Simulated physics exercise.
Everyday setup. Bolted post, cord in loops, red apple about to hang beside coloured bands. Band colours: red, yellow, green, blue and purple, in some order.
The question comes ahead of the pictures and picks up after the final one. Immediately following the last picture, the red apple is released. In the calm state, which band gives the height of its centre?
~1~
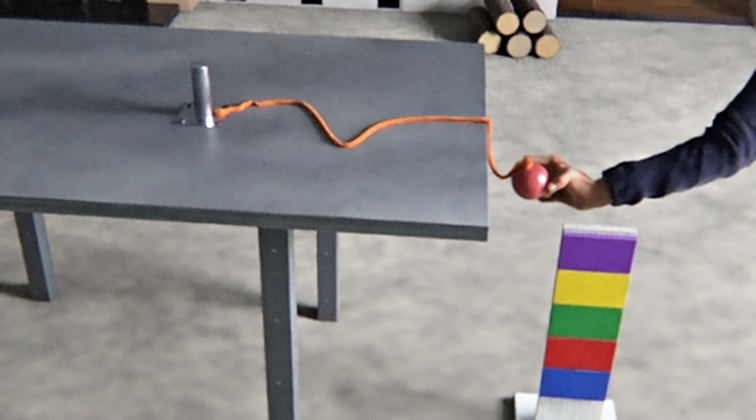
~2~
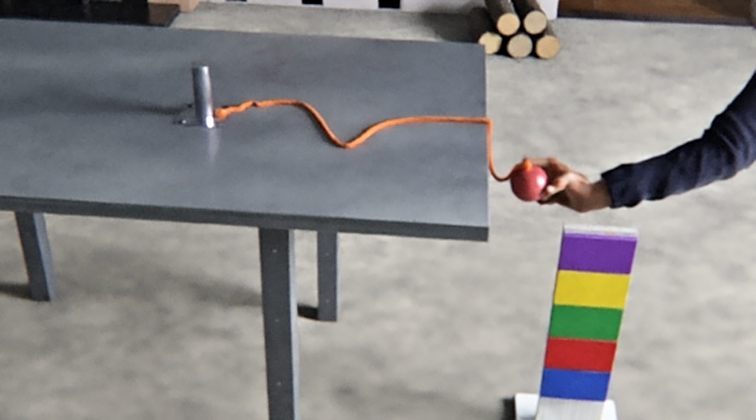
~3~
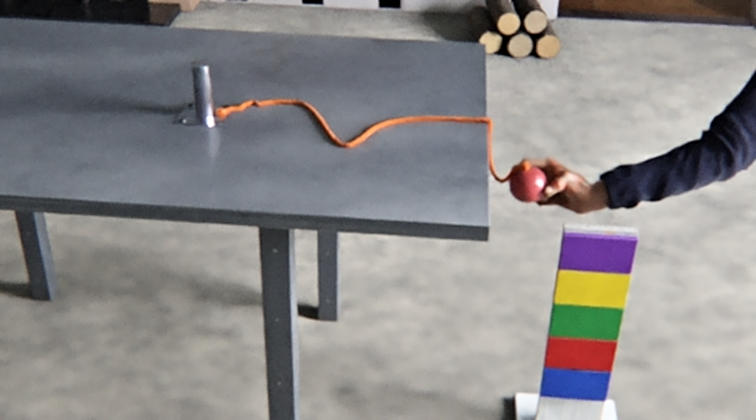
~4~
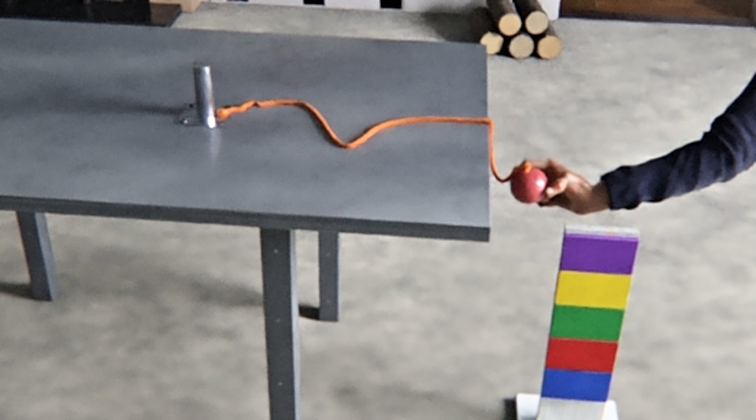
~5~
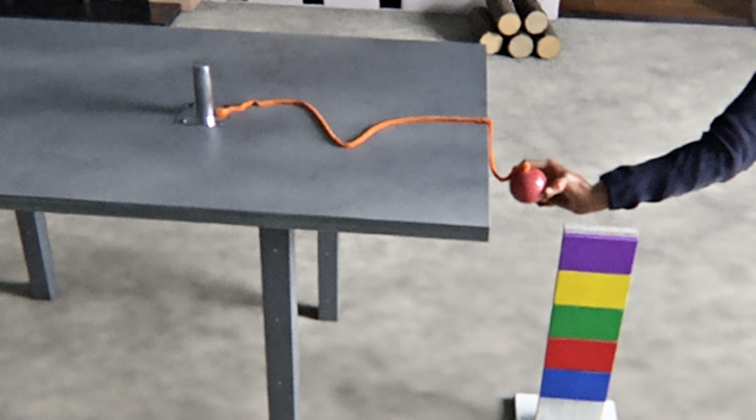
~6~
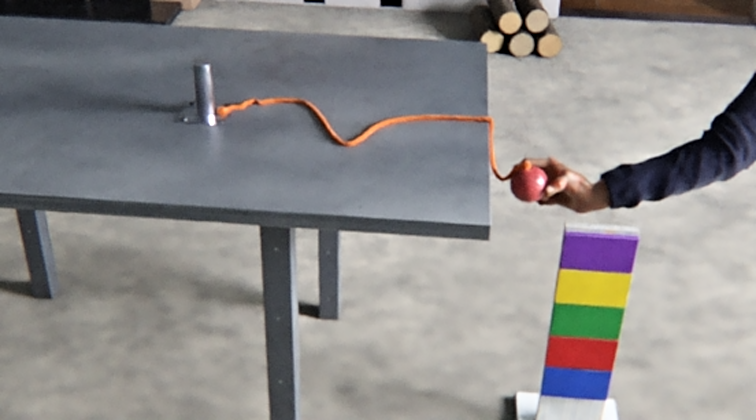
The green band gives it.
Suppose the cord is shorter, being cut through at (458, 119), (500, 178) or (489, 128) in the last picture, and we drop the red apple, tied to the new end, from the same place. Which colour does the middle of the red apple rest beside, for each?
Results, first to last: None, it hangs higher; yellow; purple.
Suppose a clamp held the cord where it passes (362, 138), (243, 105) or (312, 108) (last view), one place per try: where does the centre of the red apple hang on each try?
Going try by try, I'd put it close to (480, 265), then (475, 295), and finally (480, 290).
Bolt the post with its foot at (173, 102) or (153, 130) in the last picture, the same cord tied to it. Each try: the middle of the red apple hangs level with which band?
Going case by case, it's yellow and then yellow.
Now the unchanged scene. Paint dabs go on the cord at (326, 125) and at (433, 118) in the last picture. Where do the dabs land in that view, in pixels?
Result - first point (373, 128), second point (487, 182).
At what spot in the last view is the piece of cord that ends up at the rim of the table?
The bit in question sits close to (393, 121).
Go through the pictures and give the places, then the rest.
The first frame shows red apple (530, 181); purple (597, 255); yellow (591, 290); green (586, 323); red (580, 355); blue (575, 385).
The second frame shows red apple (528, 183); cord through (255, 103) (316, 115) (353, 145) (410, 120) (488, 137).
The third frame shows red apple (527, 185).
The fourth frame shows red apple (528, 185); cord through (256, 103) (317, 115) (354, 145) (412, 120) (490, 137).
The fifth frame shows red apple (527, 185).
The sixth frame shows red apple (528, 184); cord through (256, 101) (317, 113) (354, 143) (412, 119) (490, 135).
Early on, apple near (513, 296); level with yellow.
Midway, apple near (452, 312); level with green.
Near the end, apple near (481, 327); level with green.
Finally, apple near (473, 325); level with green. Its middle rests at the green band.
